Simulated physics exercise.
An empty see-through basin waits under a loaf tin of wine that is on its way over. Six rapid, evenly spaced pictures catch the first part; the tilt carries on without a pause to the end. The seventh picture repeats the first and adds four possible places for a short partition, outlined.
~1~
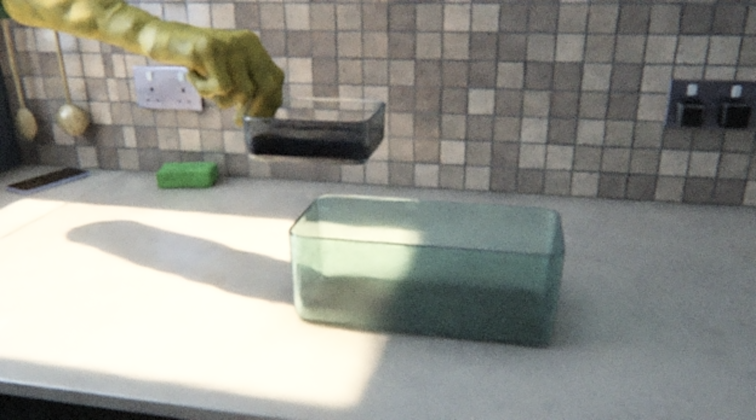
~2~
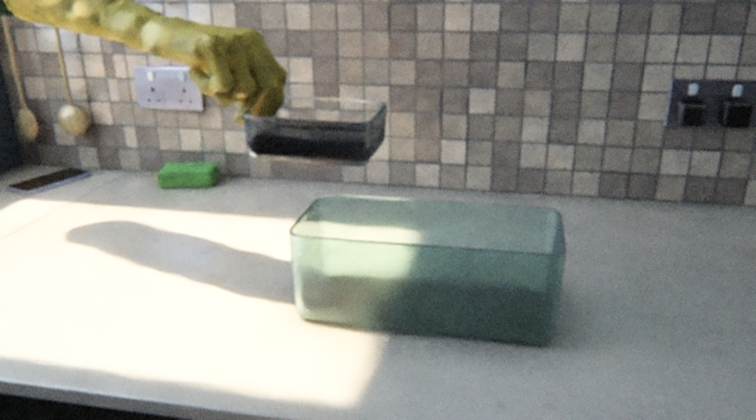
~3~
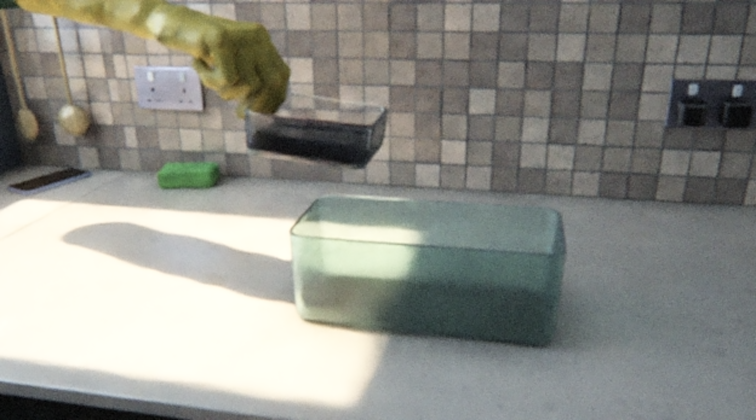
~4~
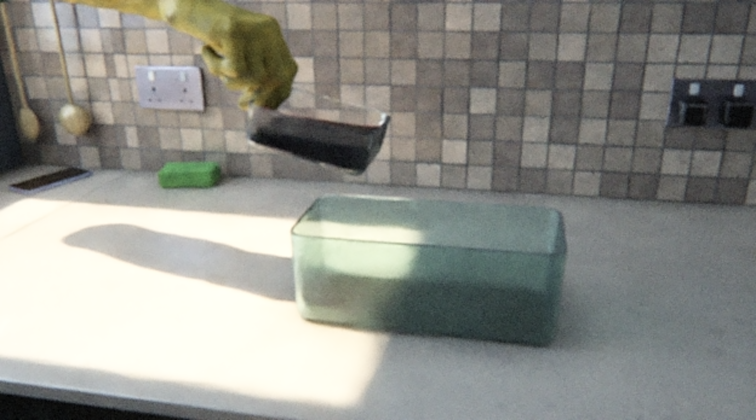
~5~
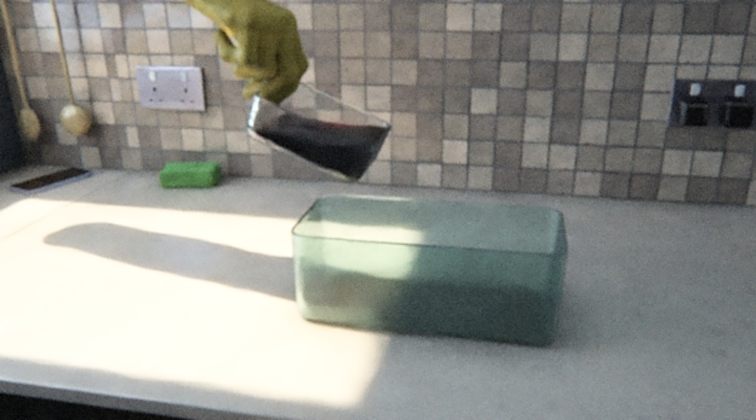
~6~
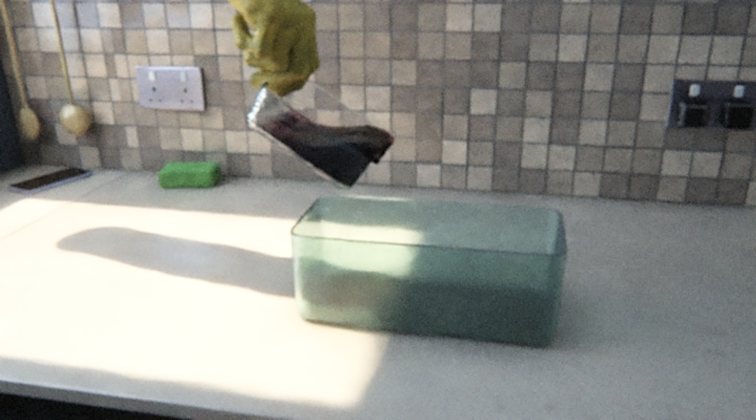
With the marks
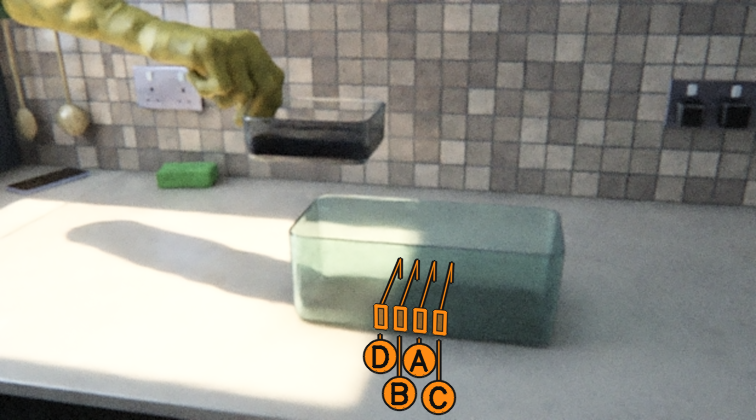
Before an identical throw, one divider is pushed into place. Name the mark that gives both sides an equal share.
Best: B.
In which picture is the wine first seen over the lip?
Picture 6.
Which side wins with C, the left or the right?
The left one.
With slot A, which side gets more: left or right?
The left one.
On the marked copy, A at (419, 339); B at (399, 336); C at (438, 341); D at (380, 334).
For slot A, about 83 % ends left of the wall and 17 % right of it.
For slot B, about 51 % ends left of the wall and 48 % right of it.
For slot C, about 93 % ends left of the wall and 6 % right of it.
For slot D, about 40 % ends left of the wall and 60 % right of it.
